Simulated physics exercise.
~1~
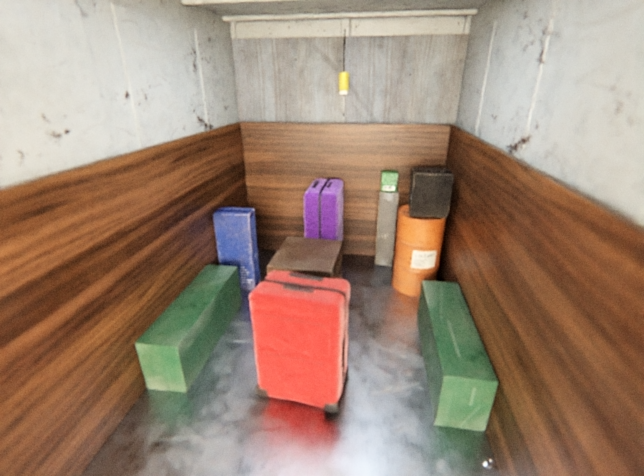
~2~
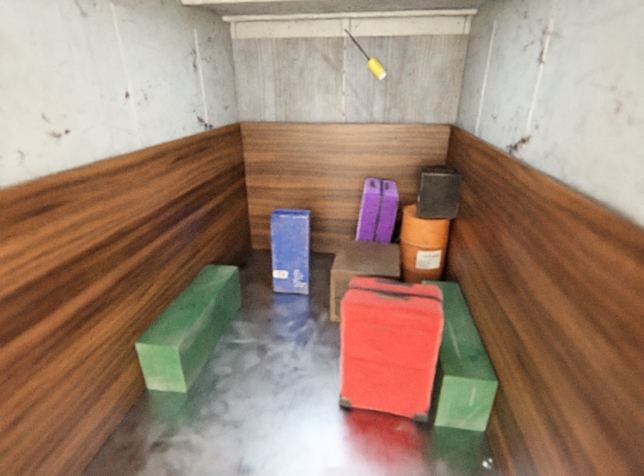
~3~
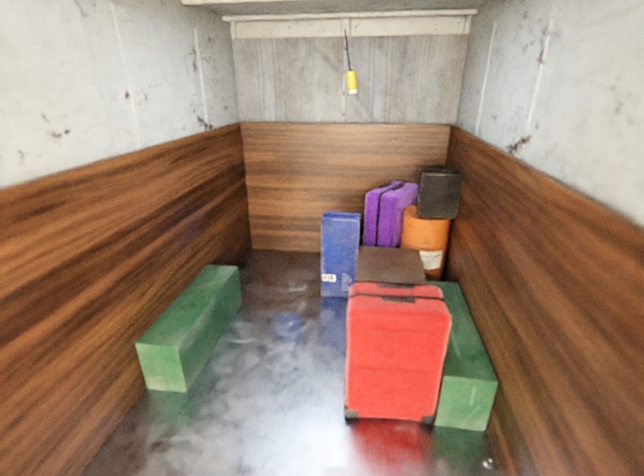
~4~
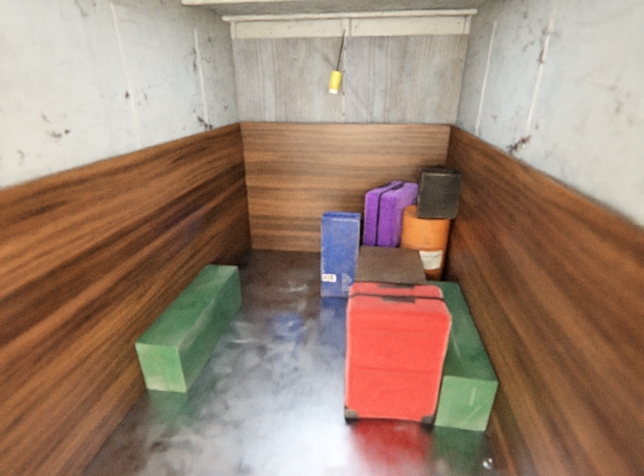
In the video, unfastened luggage and boxes stand in a wood-panelled van bay as the red case, brown chest, blue box and purple case slide right while a hanging yellow object swings. They end upright, clustered near the right wall beside the orange drum topped by a black box.
